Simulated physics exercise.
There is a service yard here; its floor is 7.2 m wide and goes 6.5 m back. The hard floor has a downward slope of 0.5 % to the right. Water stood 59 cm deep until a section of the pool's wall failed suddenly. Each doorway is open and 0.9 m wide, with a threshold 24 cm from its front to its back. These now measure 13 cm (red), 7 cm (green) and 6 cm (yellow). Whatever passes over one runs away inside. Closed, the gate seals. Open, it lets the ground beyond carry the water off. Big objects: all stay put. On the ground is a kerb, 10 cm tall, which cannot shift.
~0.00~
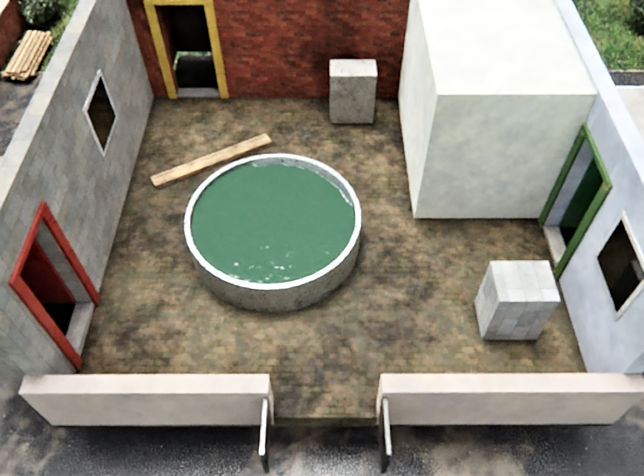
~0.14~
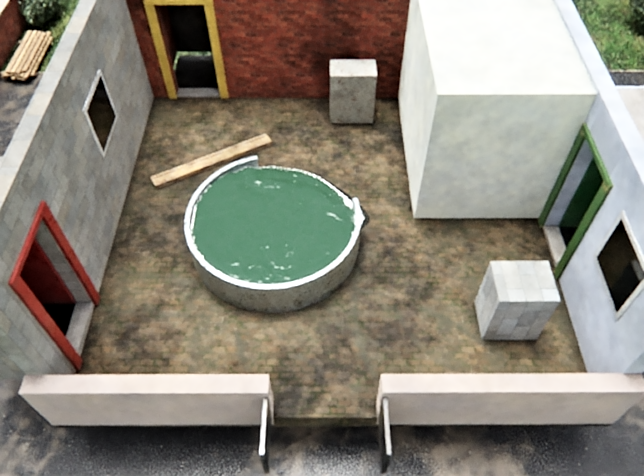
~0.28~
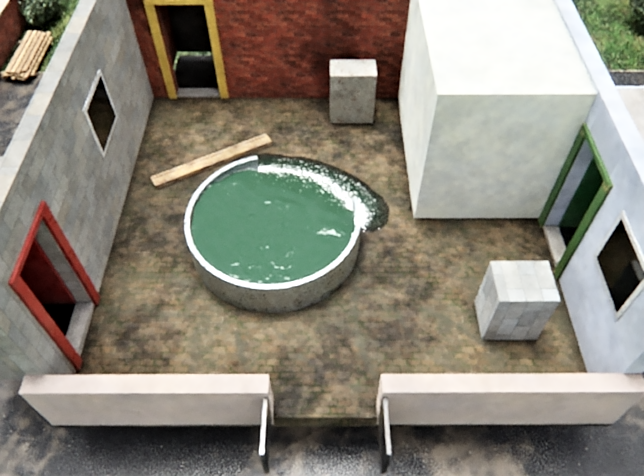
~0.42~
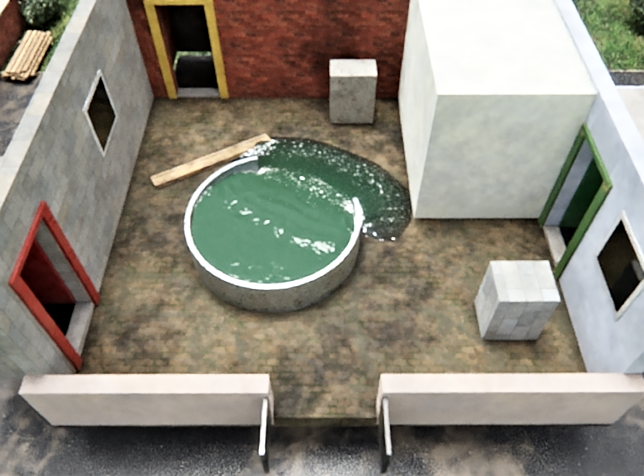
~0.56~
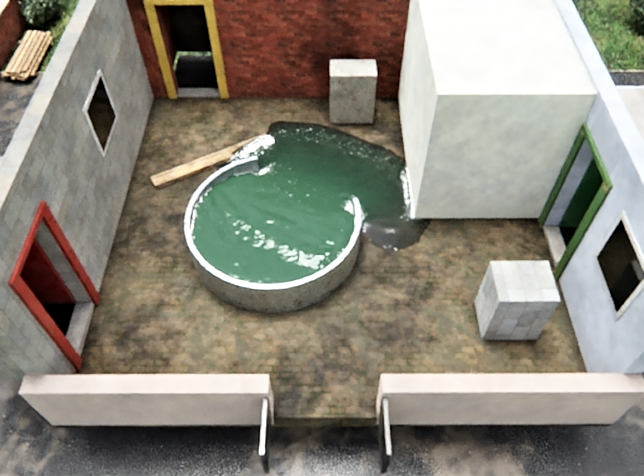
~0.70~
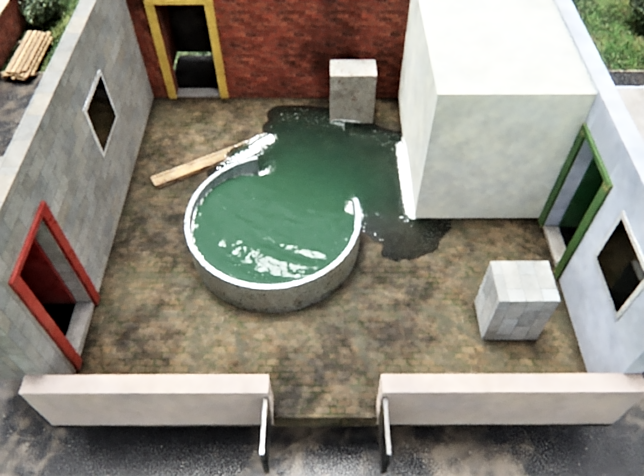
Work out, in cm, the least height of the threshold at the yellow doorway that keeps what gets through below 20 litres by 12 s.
It would have to be about 15 cm high.
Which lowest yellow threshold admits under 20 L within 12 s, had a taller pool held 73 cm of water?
Something near 21 cm should do.
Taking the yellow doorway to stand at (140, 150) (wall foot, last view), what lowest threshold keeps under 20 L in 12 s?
17 cm.
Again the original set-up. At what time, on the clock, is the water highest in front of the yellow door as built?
The depth peaks at about 4.5 seconds.
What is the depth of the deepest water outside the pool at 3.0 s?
Close to 42 centimetres.
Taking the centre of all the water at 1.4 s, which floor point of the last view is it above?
The centre of all the water is around (301, 204).
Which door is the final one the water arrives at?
The red door.
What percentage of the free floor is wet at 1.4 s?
30 %.
After 1.4 s water covers 30 % of the floor, deepest (40 cm) near (390, 98); it has not reached the yellow door.
After 3.0 s water covers 40 % of the floor, deepest (42 cm) near (383, 109); 8 cm at the yellow door, 0 litres in over its 6 cm threshold.
After 12.0 s water covers 95 % of the floor, deepest (12 cm) near (584, 400); 8 cm at the yellow door, 147 litres in over its 6 cm threshold.
At the yellow door as built, the water arrived by 2.0 s and peaked near 15 cm at 4.6 s.
Run again over the same 12 s with other heights there, 33 litres in over 13 cm, 12 litres over 17.5 cm. The limit of 20 litres is kept from about 15 cm up.
